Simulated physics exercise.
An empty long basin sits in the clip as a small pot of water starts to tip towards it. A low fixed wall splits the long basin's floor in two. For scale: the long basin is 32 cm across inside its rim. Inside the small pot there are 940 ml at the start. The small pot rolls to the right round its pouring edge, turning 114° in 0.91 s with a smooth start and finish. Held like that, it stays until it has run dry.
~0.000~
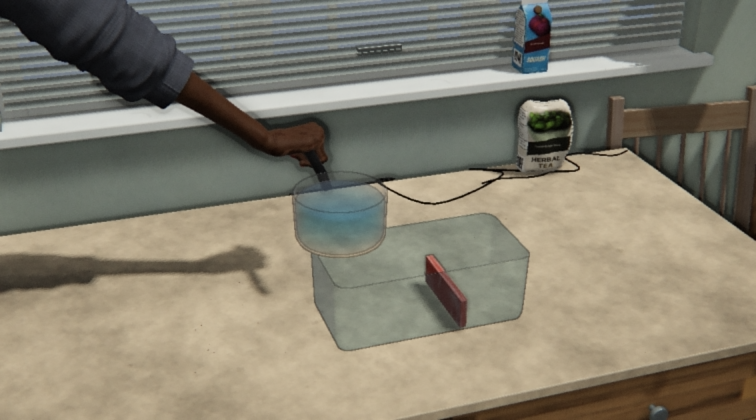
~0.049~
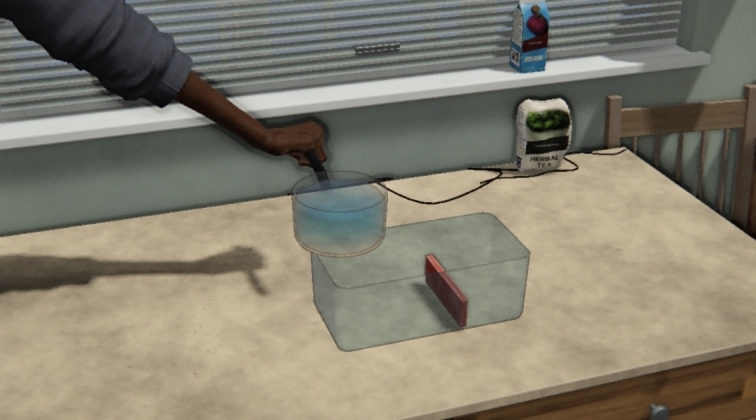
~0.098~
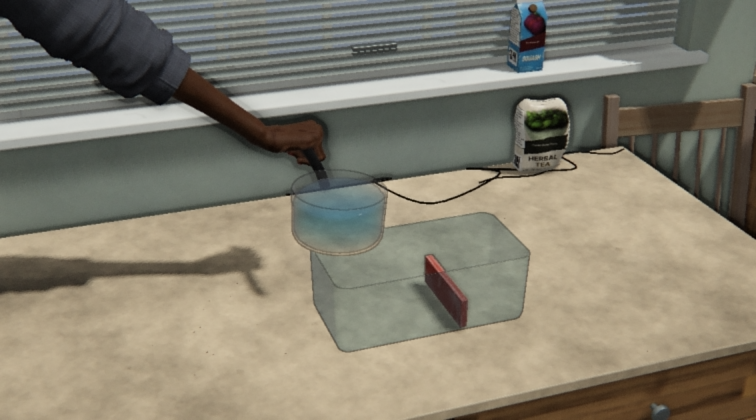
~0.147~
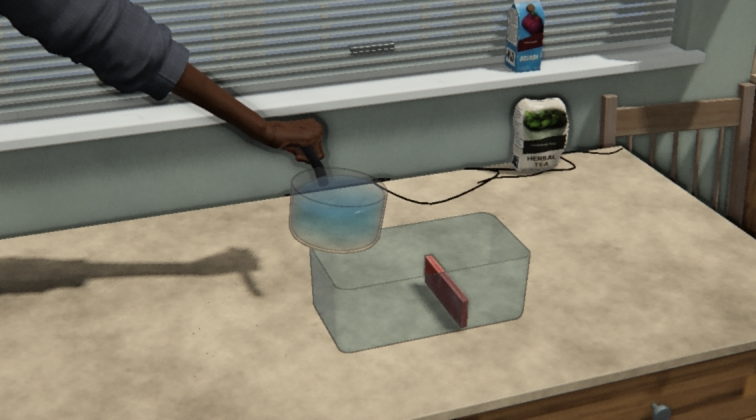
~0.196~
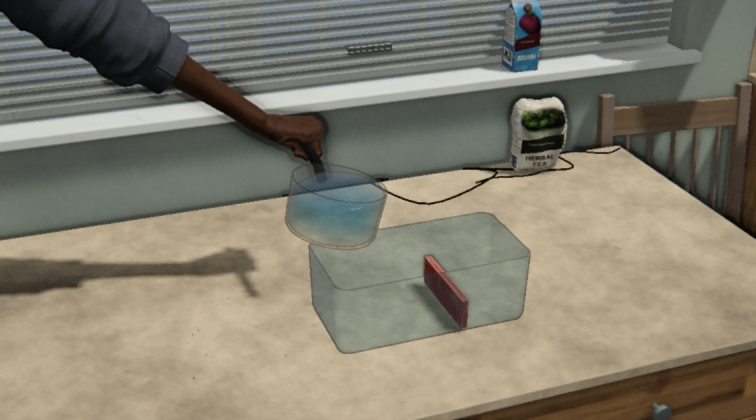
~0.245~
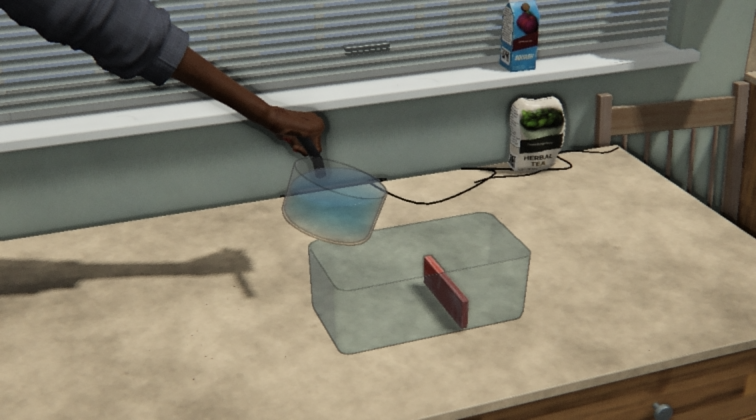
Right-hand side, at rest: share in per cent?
54 per cent.
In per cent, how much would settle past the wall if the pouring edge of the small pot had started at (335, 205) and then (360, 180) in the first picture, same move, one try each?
The first try gives 10 percent and the second 15 percent.
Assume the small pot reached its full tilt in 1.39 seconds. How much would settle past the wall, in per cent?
Then you'd be looking at around 55 in a hundred.
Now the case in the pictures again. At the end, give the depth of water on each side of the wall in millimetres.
Final reading - left some 12 mm, right some 32 mm.
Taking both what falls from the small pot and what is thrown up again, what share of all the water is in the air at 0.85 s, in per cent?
It comes to some 16 percent of the total.
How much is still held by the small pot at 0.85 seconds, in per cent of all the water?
Around 4 in a hundred.
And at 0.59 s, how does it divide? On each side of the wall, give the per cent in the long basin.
I'd say some 10 on the left and some 0 on the right.
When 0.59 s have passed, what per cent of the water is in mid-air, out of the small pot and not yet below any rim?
40 %.
By 0.59 s the tilt is 83° and 48 per cent is still to pour, 11 is left of the wall and 0 right of it.
By 0.85 s the tilt is 113° and 4 per cent is still to pour, 19 is left of the wall and 61 right of it.
By 1.12 s the tilt is 114° and 0 per cent is still to pour, 39 is left of the wall and 55 right of it.
By 1.41 s the tilt is 114° and 0 per cent is still to pour, 41 is left of the wall and 54 right of it.
At rest 41 per cent lies left of the wall, 54 right of it and 5 outside.
